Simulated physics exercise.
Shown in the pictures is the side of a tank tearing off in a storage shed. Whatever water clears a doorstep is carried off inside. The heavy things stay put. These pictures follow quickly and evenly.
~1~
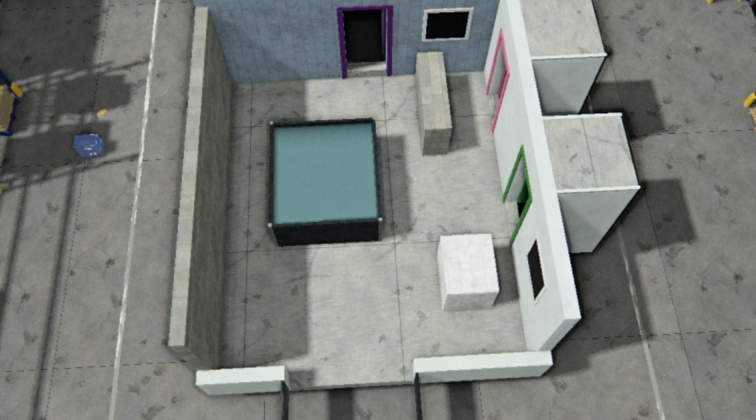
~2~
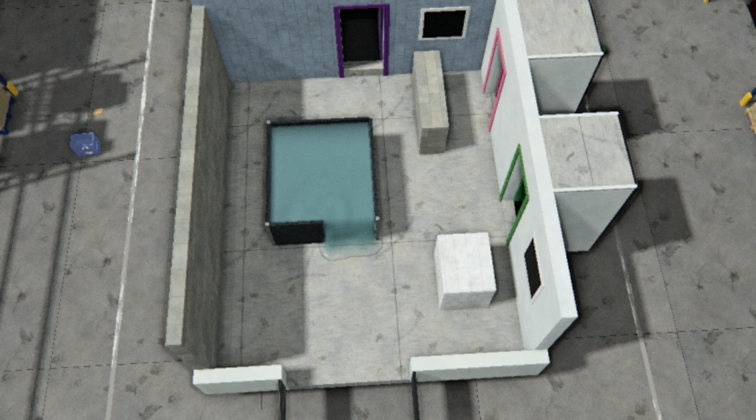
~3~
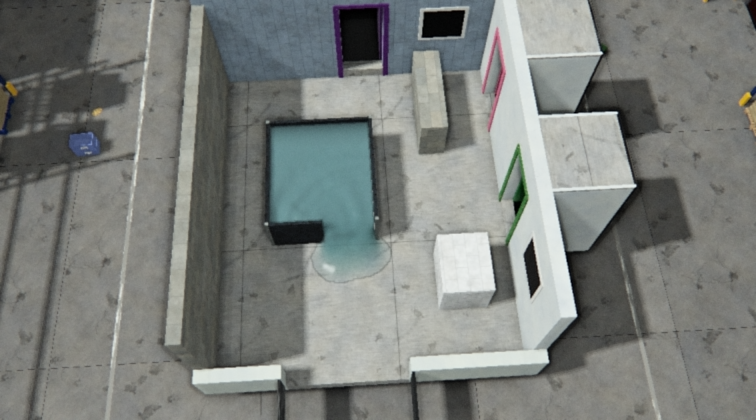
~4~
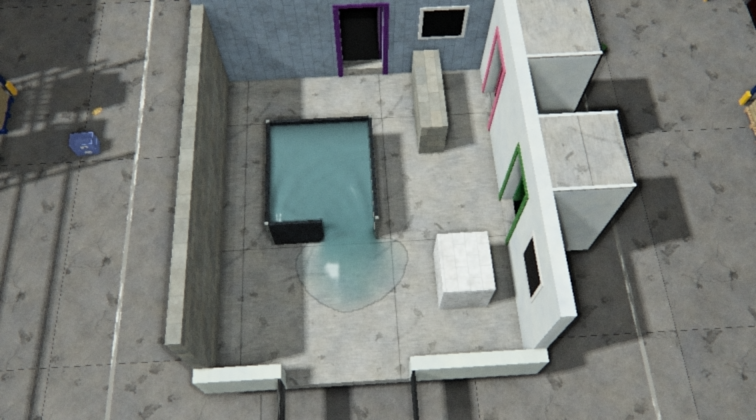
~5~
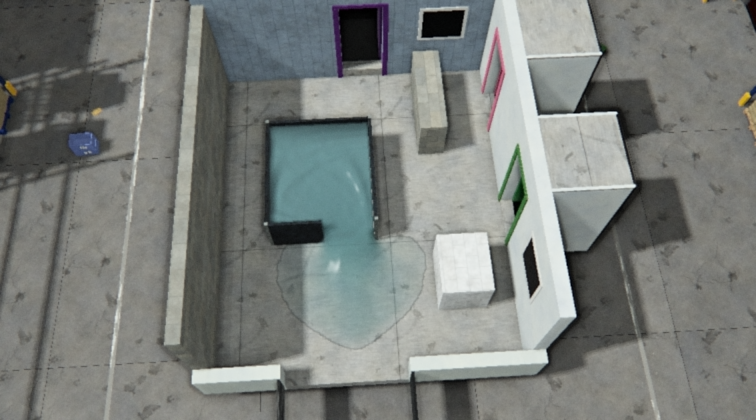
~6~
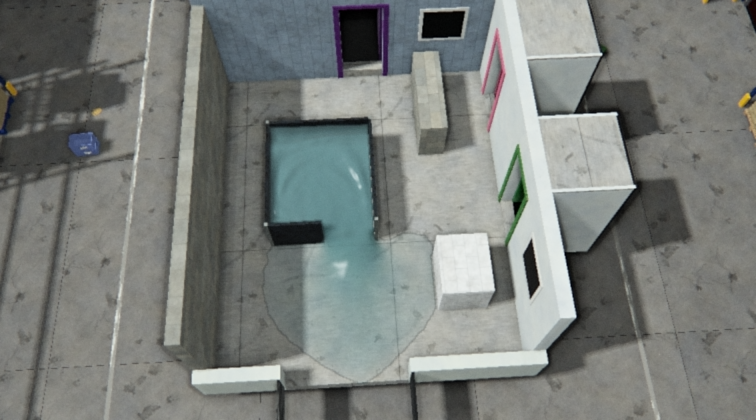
Water in a dark-sided tank sat still inside a roofless room, then poured through a gap in the near side and spread across the pale floor in a widening pool, reaching the white block.
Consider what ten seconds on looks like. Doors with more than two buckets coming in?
Pink door: Over two; purple door: Two or fewer; green door: Two or fewer.
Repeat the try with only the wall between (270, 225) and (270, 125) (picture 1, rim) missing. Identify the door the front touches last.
It's the door marked green.
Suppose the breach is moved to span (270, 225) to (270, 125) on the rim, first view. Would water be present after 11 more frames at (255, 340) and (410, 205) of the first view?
Soaked; untouched.
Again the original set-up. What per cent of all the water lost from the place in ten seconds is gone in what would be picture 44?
Close to 75 %.
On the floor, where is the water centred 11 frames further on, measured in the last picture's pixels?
Around pixel (341, 231) of the last picture.
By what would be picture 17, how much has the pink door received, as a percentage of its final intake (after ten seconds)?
Share at that point: Roughly 0 %.
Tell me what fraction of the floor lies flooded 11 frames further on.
Estimate: Some 35 in a hundred.
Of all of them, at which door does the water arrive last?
Answer: The purple-painted one.
A moment on, water covers 30 % of the floor; the pink door not reached, the purple door not reached, the green door not reached.
Next, water covers 35 % of the floor; the pink door not reached, the purple door not reached, the green door not reached.
Then, water covers 50 % of the floor; the pink door not reached, the purple door not reached, the green door wet at the sill, nothing in.
Later, water covers 75 % of the floor; the pink door wet at the sill, nothing in, the purple door wet at the sill, nothing in, the green door wet at the sill, nothing in.
In the end, water covers 95 % of the floor; the pink door over two buckets in, the purple door wet at the sill, nothing in, the green door under two buckets in.
